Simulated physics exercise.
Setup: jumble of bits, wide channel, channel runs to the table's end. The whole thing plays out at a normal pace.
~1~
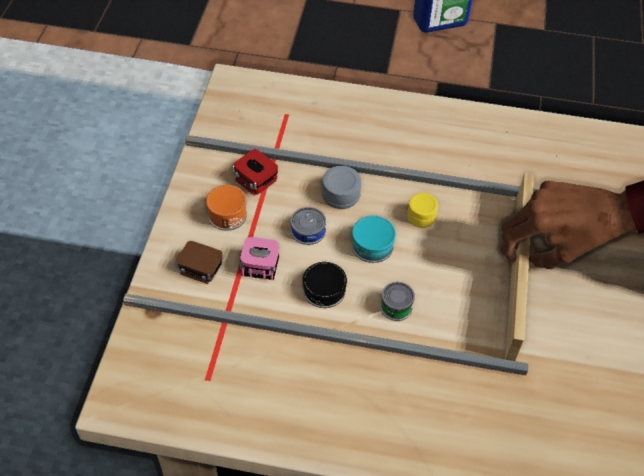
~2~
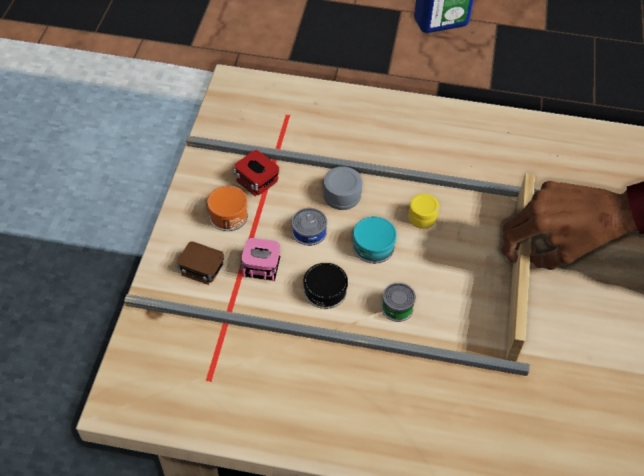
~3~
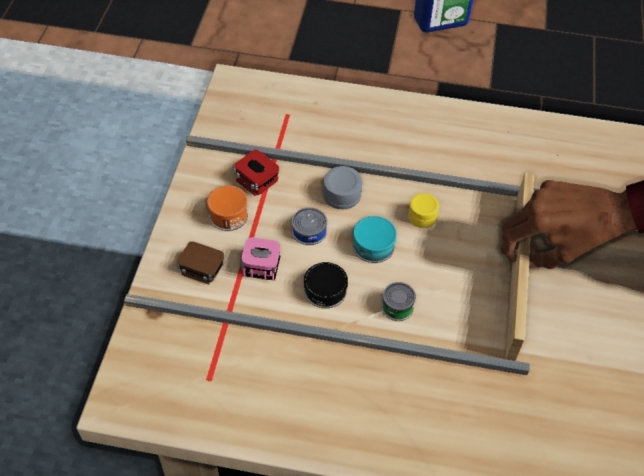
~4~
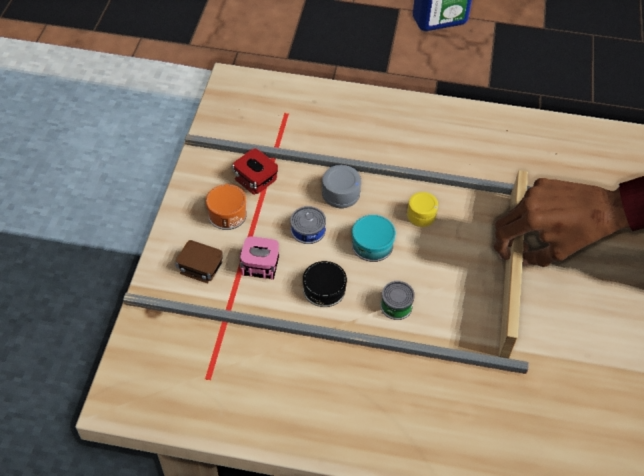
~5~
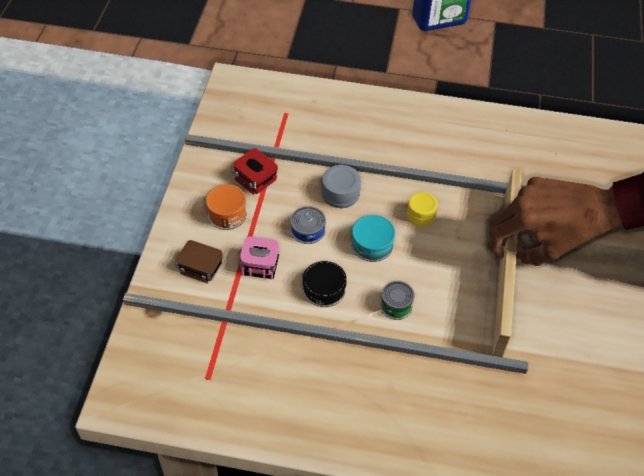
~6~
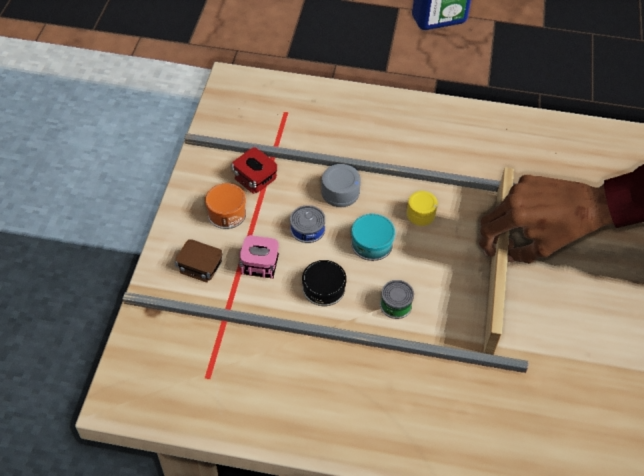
A hand held a wooden board still between two grey rails, then slid it slightly left toward the scattered tins, lids and small cases, which stayed where they were around the red line.
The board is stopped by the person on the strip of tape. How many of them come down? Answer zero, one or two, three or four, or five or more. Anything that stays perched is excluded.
Zero.
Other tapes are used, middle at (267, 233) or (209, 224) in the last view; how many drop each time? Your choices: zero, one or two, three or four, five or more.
At each place: None and one to two.
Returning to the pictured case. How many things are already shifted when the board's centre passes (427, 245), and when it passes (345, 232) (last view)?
1 at one spot and 7 at the other.
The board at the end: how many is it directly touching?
That would be 4 of them.
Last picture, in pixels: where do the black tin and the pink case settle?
Looks like one lands around (190, 260), and the other around (197, 226).
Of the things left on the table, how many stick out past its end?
It comes to 2.
A little later, none off yet; brown case at rest near (200, 261); orange tin at rest near (226, 206); red case at rest near (255, 171).
Next, none off yet; brown case moving near (191, 259); orange tin at rest near (226, 206); red case at rest near (255, 171).
When it is over, the number that fall off is zero.
